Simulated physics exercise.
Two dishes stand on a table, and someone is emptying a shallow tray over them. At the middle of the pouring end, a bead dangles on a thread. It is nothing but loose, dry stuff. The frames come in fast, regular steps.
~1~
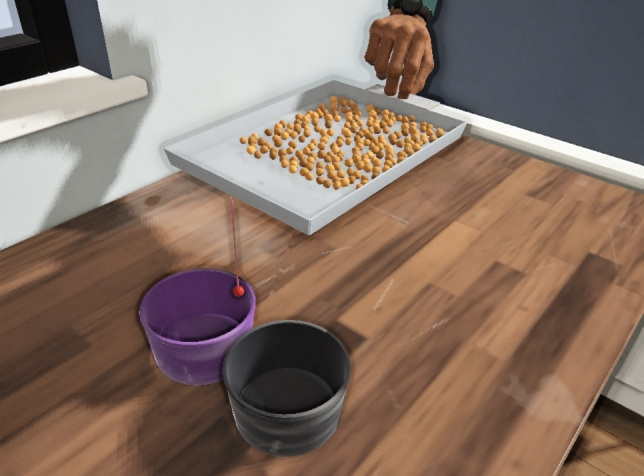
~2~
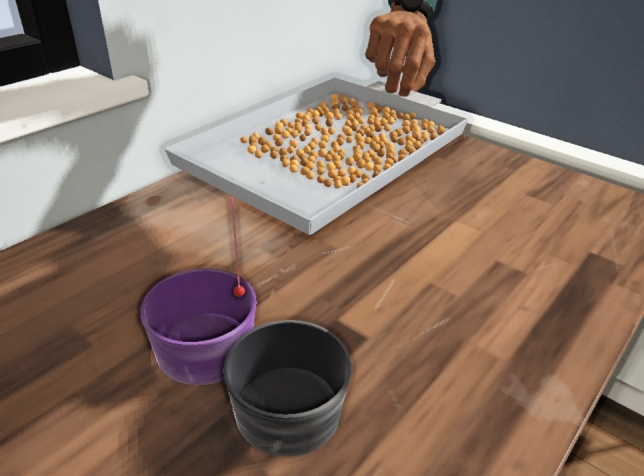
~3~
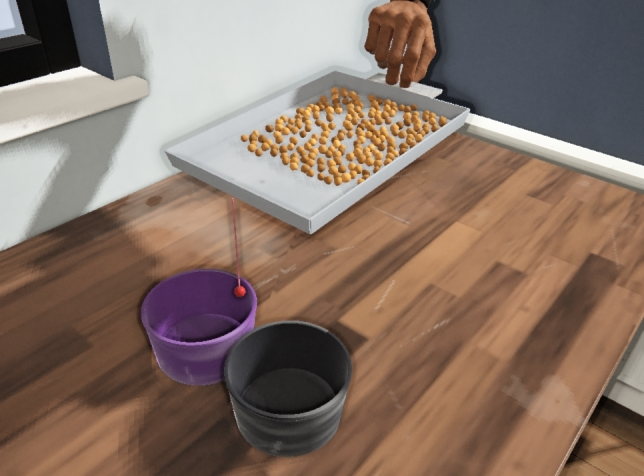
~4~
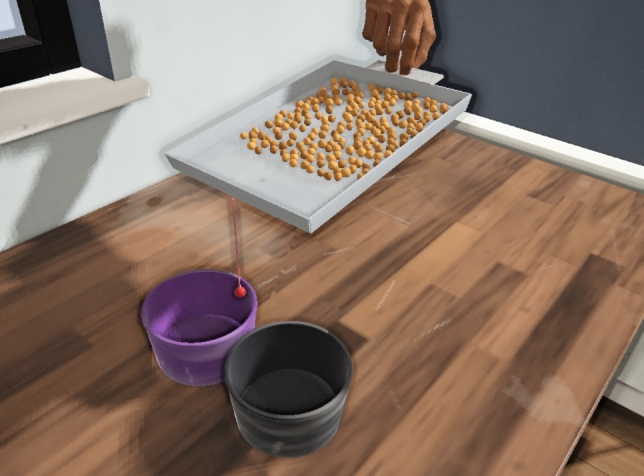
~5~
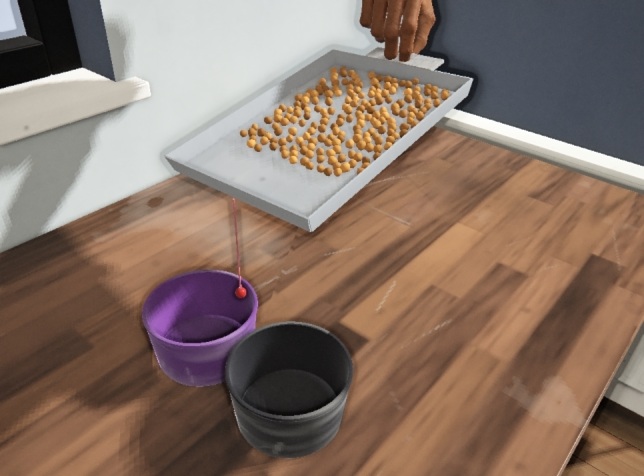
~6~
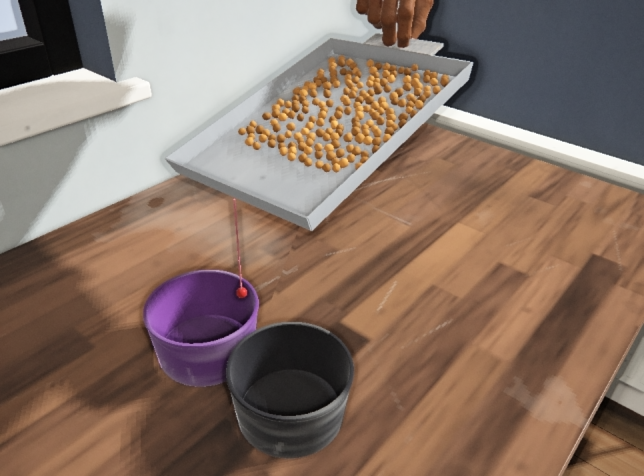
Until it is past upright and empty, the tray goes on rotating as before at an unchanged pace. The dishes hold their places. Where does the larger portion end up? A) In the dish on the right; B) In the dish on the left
B, in the dish on the left.
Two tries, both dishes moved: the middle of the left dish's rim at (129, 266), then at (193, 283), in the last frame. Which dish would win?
The dish to the right at the first, the dish to the left at the second.
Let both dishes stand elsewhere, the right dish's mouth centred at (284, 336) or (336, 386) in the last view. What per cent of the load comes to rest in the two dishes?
In order: 70 percent, then 30 percent.
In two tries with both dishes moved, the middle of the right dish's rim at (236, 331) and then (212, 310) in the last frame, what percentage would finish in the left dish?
Roughly 60% the first time and 20% the second time.
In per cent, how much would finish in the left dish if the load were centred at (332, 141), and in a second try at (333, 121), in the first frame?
It comes to about 60 per cent the first time and about 70 per cent the second.
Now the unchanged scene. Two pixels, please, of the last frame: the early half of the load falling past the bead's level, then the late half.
First close to (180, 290), next close to (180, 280).
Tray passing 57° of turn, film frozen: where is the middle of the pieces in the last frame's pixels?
Look about (213, 164) in the last picture.
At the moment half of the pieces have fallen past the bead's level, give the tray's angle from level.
Reading: Some 110°.
Just after the last frame, tray tipped steeply; almost all on the tray; just a few outside both; about a tenth in the air.
A moment on, tray tipped right over; the larger part on the tray; about a tenth in the left dish; about a tenth outside both; just a few in the air.
Further on, tray tipped past a quarter turn; the larger part in the left dish; roughly a quarter outside both.
When it is over, tray tipped past a quarter turn; not one in the right dish; the larger part in the left dish; roughly a quarter outside both.
